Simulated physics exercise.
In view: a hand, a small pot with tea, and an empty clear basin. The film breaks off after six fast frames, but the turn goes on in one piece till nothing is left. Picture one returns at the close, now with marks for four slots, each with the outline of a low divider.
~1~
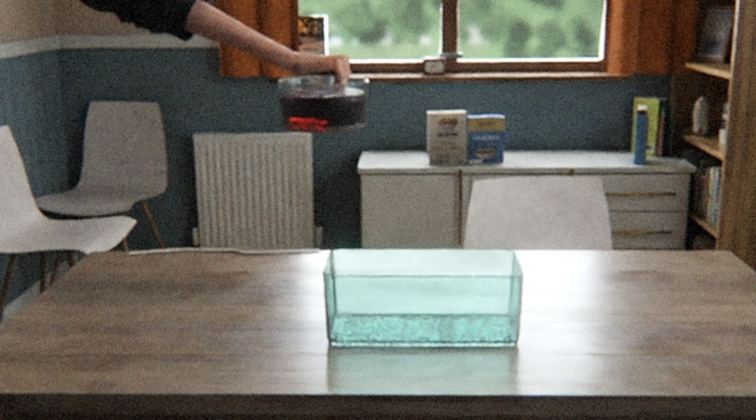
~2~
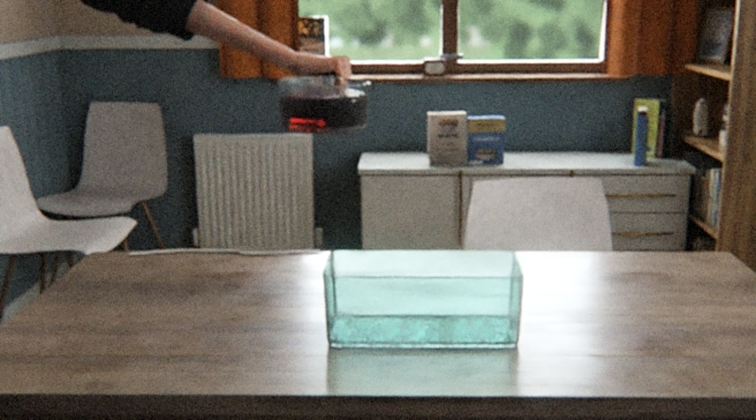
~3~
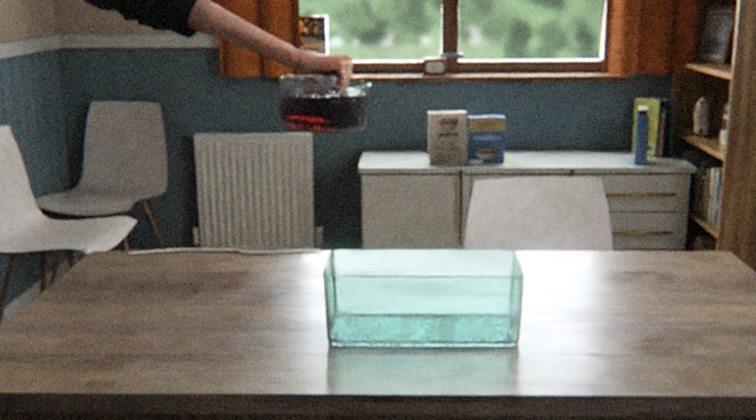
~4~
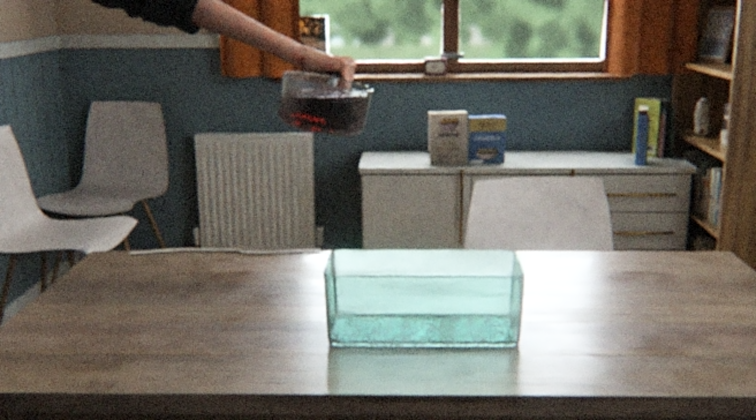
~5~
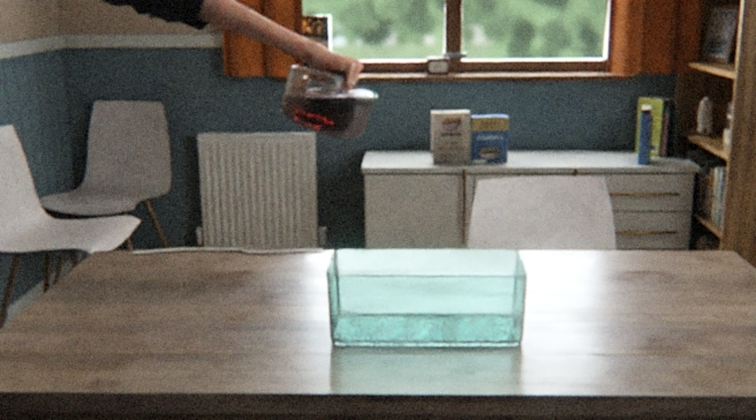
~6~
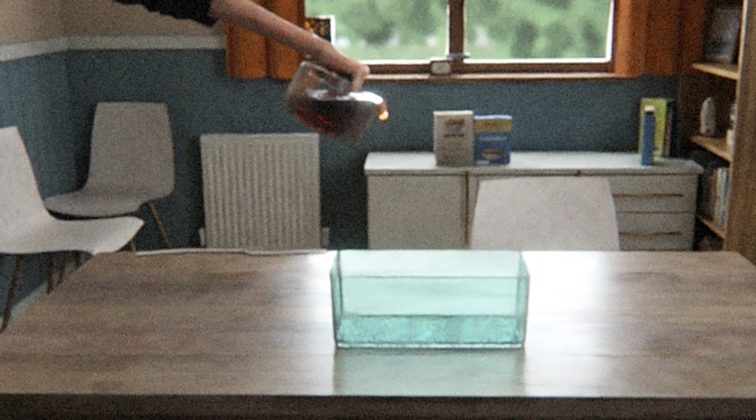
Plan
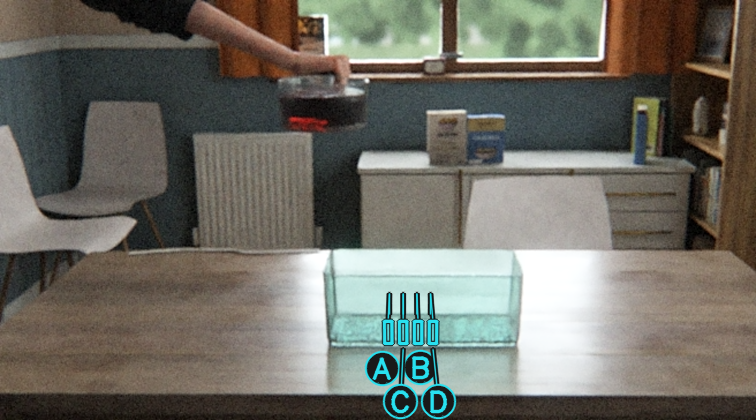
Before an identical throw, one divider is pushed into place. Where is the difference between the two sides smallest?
The best position is D.
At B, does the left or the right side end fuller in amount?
More ends on the right.
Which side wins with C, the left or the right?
The right one.
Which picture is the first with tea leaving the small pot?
Picture 6.
On the marked copy, A at (388, 348); B at (418, 349); C at (403, 348); D at (432, 349).
If A is chosen, about 9 % ends left of the wall and 89 % right of it.
If B is chosen, about 33 % ends left of the wall and 65 % right of it.
If C is chosen, about 20 % ends left of the wall and 78 % right of it.
If D is chosen, about 51 % ends left of the wall and 47 % right of it.
